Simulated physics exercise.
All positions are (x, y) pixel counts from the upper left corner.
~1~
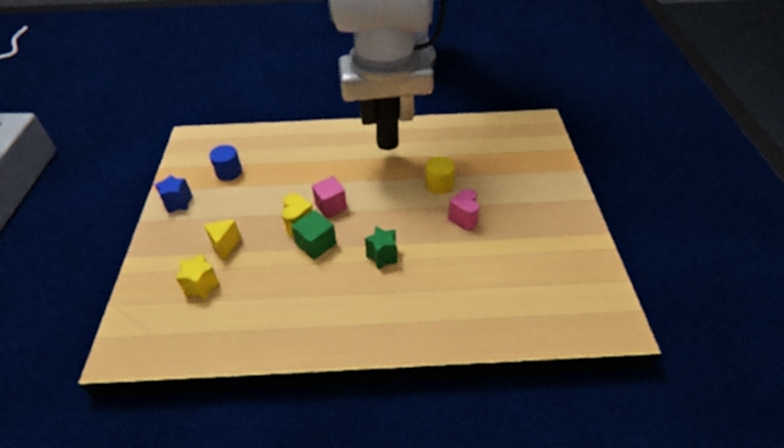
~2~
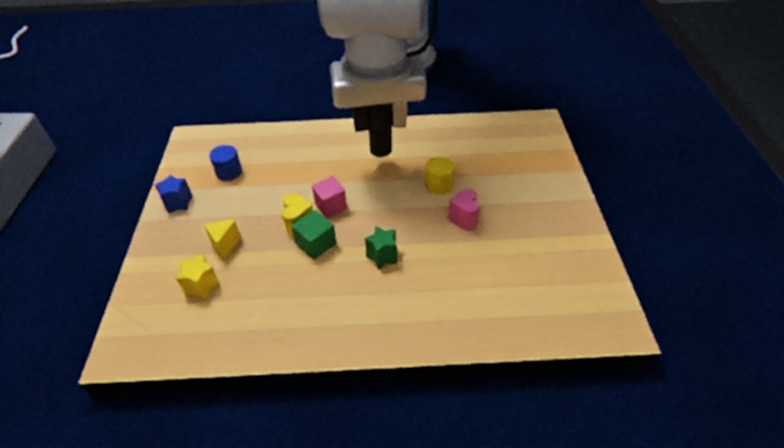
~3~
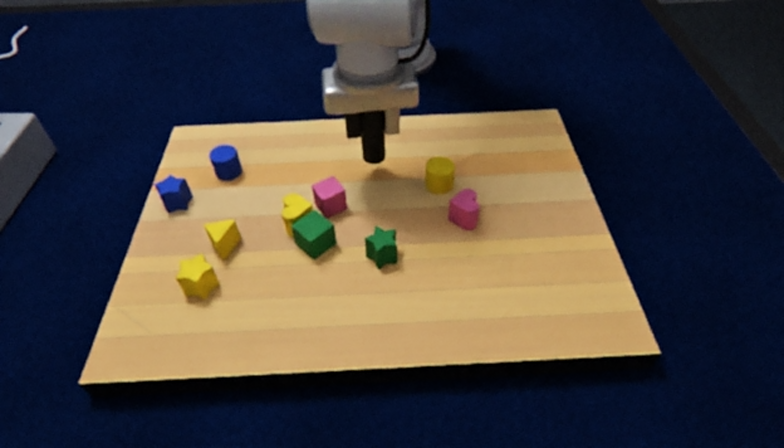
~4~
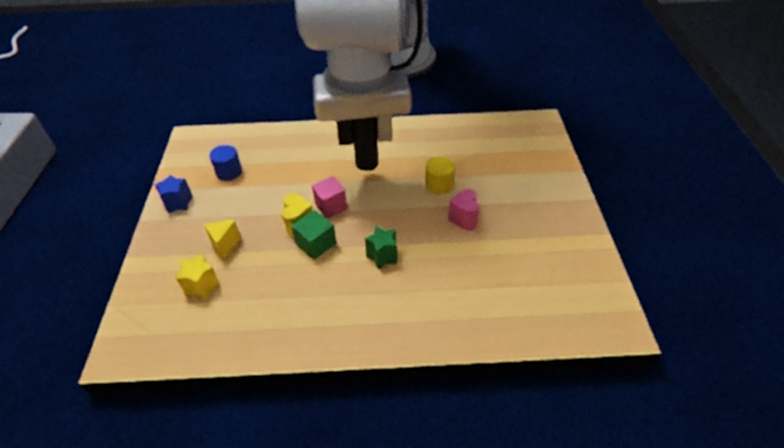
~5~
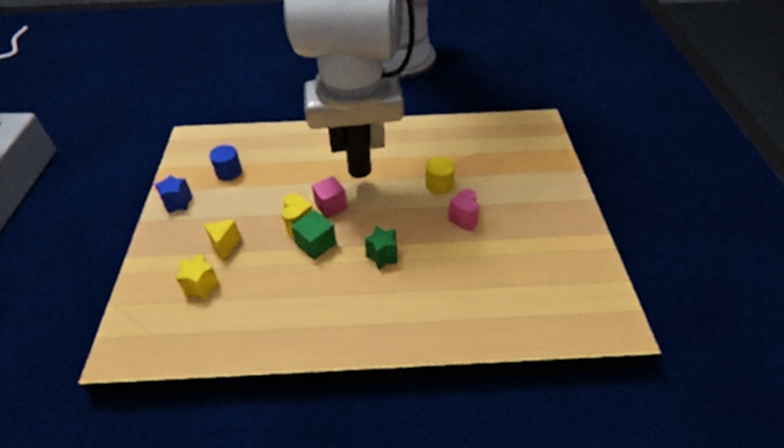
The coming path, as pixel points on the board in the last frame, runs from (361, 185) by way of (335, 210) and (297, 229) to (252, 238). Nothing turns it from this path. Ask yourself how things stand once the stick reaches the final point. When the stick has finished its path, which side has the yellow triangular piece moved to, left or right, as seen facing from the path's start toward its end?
With start-to-end as forward, it shifts right.
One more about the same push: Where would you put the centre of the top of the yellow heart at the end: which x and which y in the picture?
The point I'd pick in the picture is (194, 245).
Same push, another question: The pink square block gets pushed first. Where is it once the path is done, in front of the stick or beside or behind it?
It holds its place in front.
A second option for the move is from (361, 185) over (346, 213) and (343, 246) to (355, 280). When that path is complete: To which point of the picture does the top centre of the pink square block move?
I predict (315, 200).
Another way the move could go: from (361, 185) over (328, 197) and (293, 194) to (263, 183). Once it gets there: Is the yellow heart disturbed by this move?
Answer: Moved.
On the path given first. One third of the way, stick at (333, 196); yellow heart at (284, 211), turned 20° clockwise; pink square block at (309, 201).
Two thirds of the way, stick at (293, 215); yellow heart at (240, 230), turned 20° clockwise; green square block at (308, 233), turned 30° anticlockwise; pink square block at (267, 221).
At the end, stick at (247, 224); yellow triangular piece at (175, 238); yellow heart at (194, 245); green square block at (308, 233), turned 30° anticlockwise; pink square block at (221, 232).
